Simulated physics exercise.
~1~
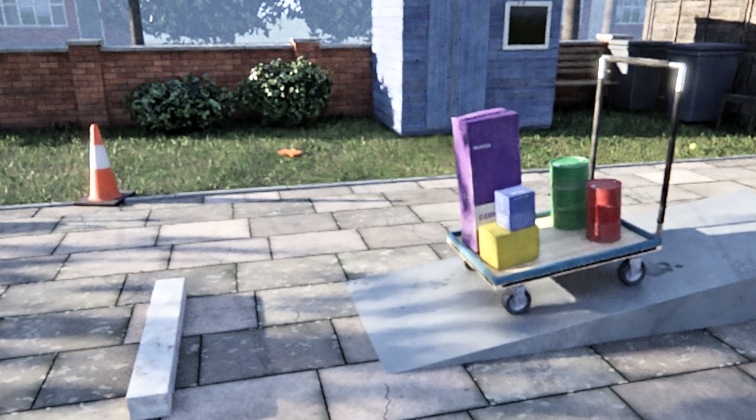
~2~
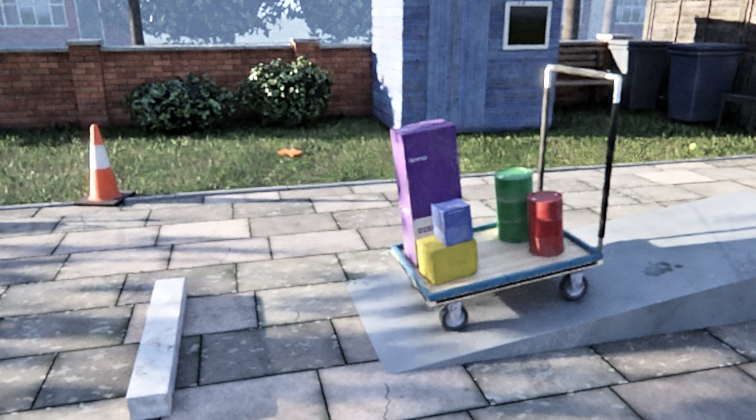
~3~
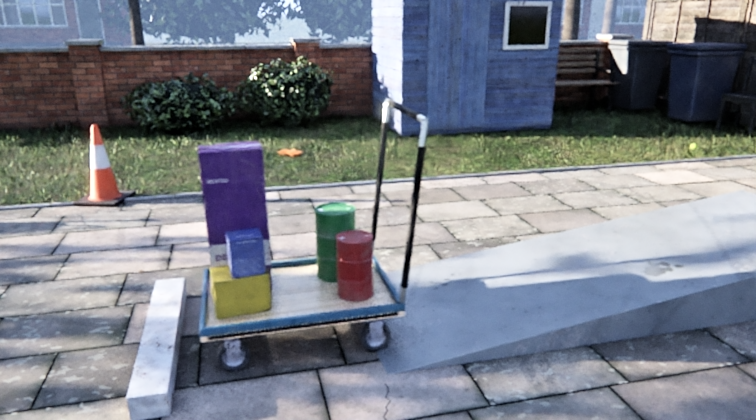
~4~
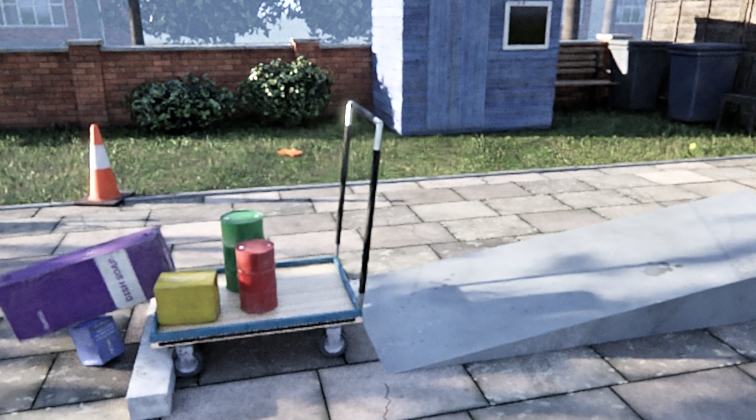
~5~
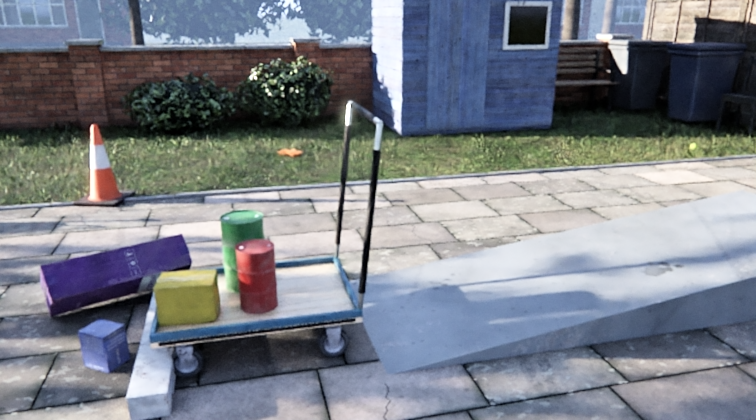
A loaded trolley rolls down a ramp to a kerb, spilling its purple and blue boxes.
